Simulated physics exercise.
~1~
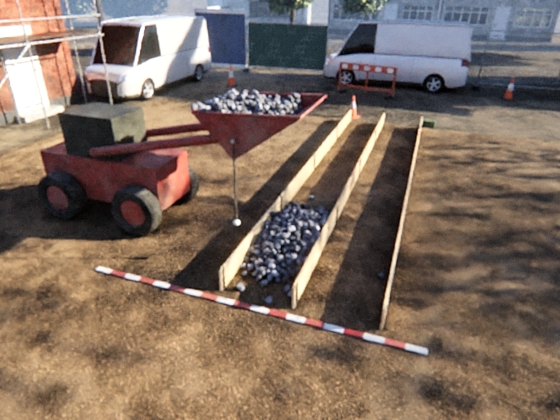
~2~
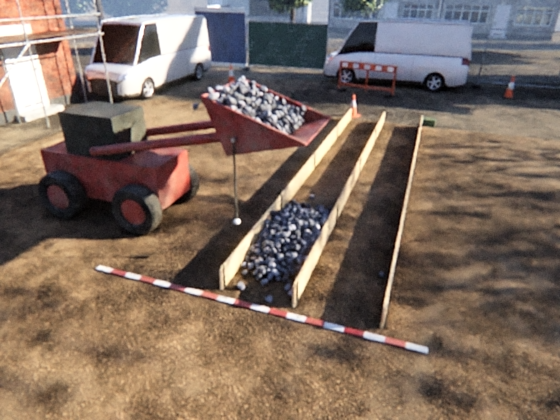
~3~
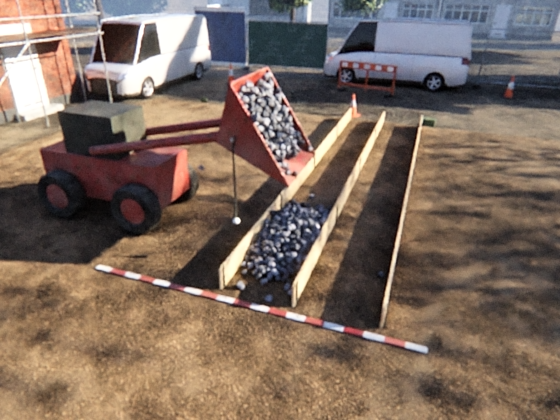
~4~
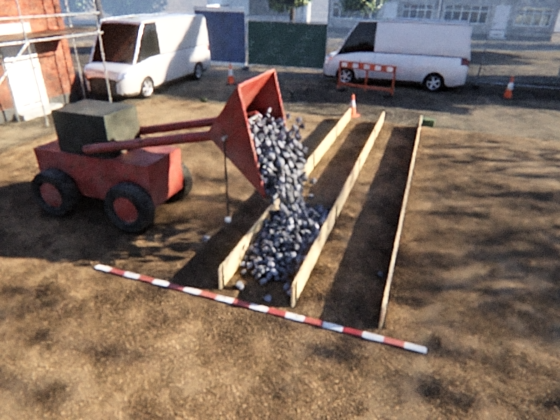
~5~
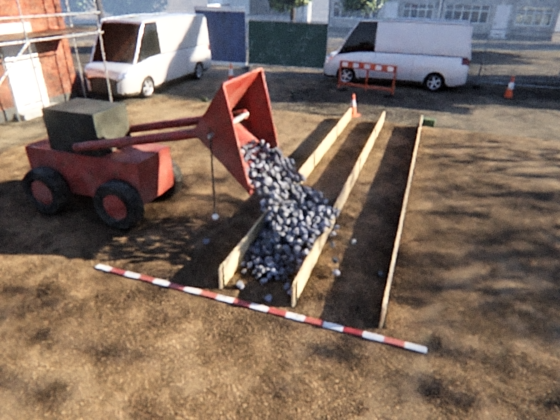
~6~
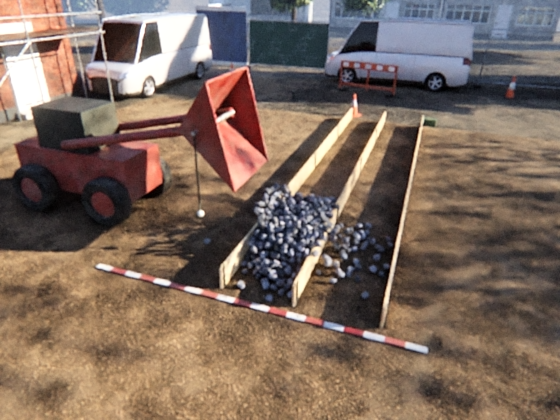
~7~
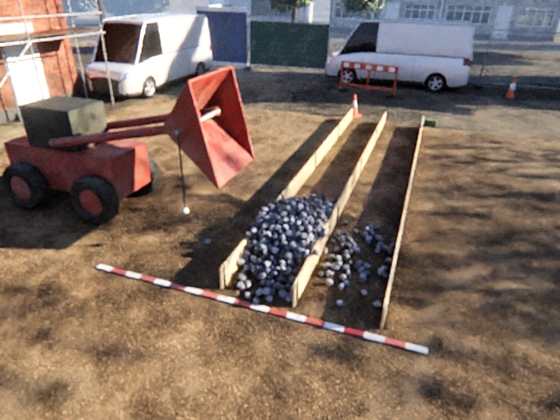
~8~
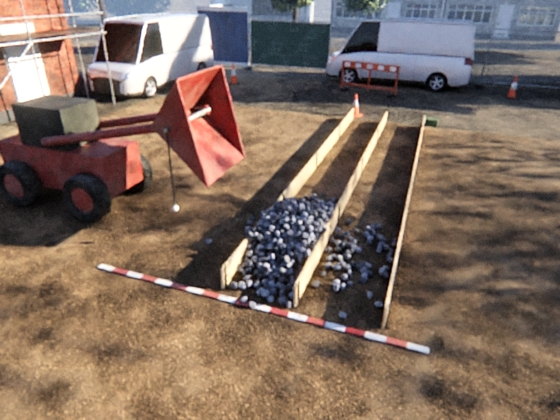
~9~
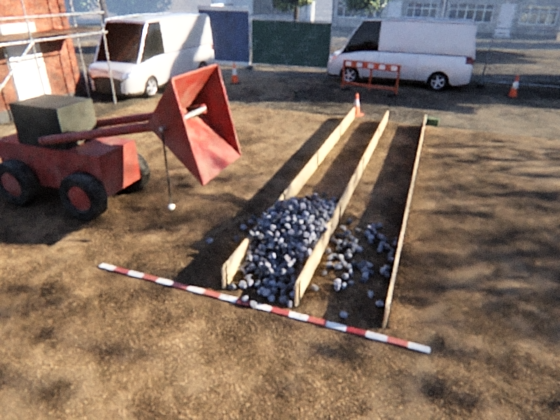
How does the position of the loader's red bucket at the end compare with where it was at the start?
The bucket ends up further to the left, clear of the planks, after starting out close beside them.
